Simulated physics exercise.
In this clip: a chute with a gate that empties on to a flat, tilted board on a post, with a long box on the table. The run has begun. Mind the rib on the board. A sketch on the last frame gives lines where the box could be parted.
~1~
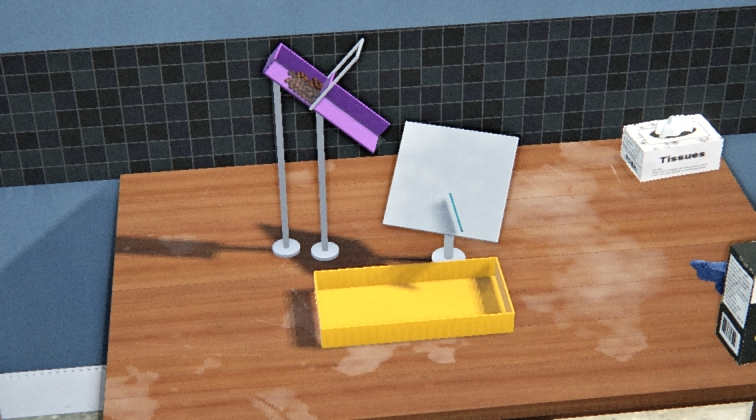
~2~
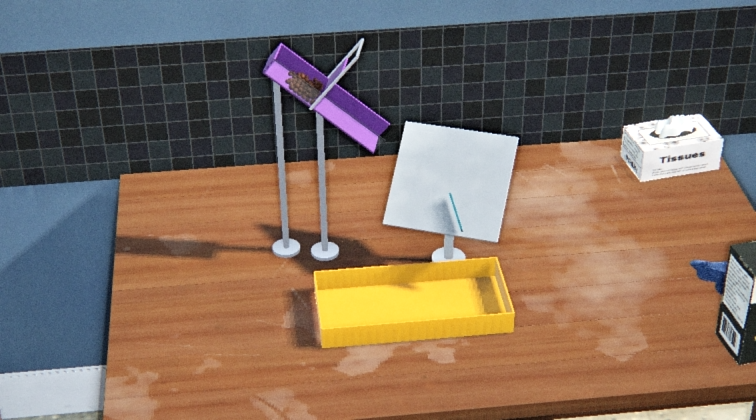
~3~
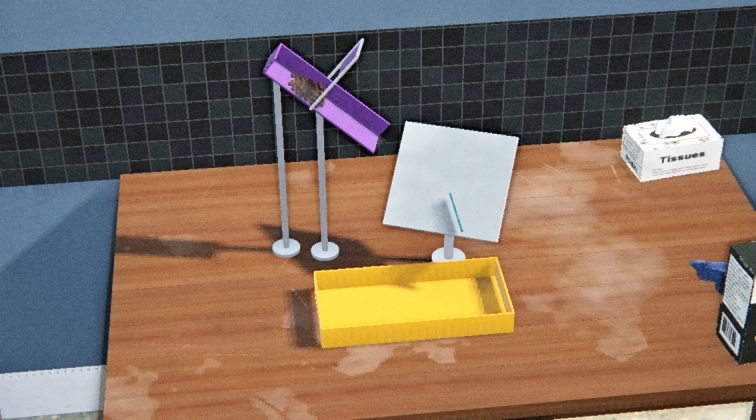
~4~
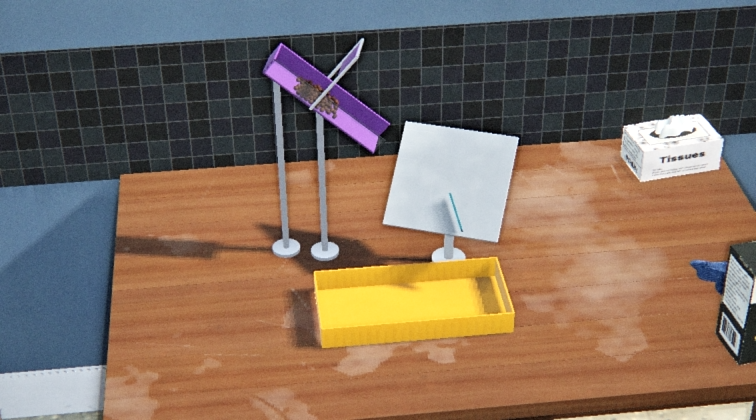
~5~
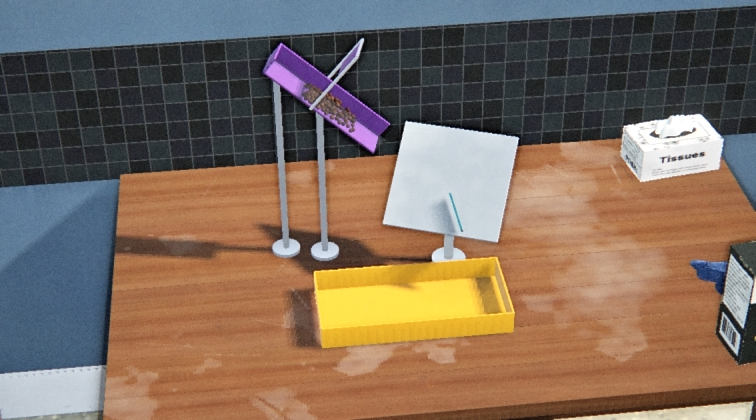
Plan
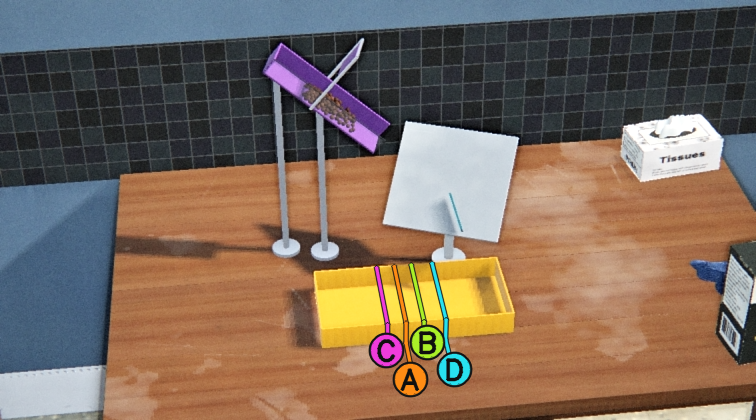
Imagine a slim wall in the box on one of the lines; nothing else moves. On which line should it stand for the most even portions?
D.
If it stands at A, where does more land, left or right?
Right.
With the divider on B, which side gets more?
More lands on the right.
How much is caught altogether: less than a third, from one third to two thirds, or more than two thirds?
It is more than two thirds.
On the marked copy, line A crosses the front rim at (405, 322); line B crosses the front rim at (424, 320); line C crosses the front rim at (387, 323); line D crosses the front rim at (445, 319).
Choosing A, of what is caught, a small part on the left of the divider, nearly all on the right.
Choosing B, of what is caught, a small part on the left of the divider, most on the right.
Choosing C, of what is caught, a small part on the left of the divider, nearly all on the right.
Choosing D, of what is caught, about a third on the left of the divider, about two thirds on the right.
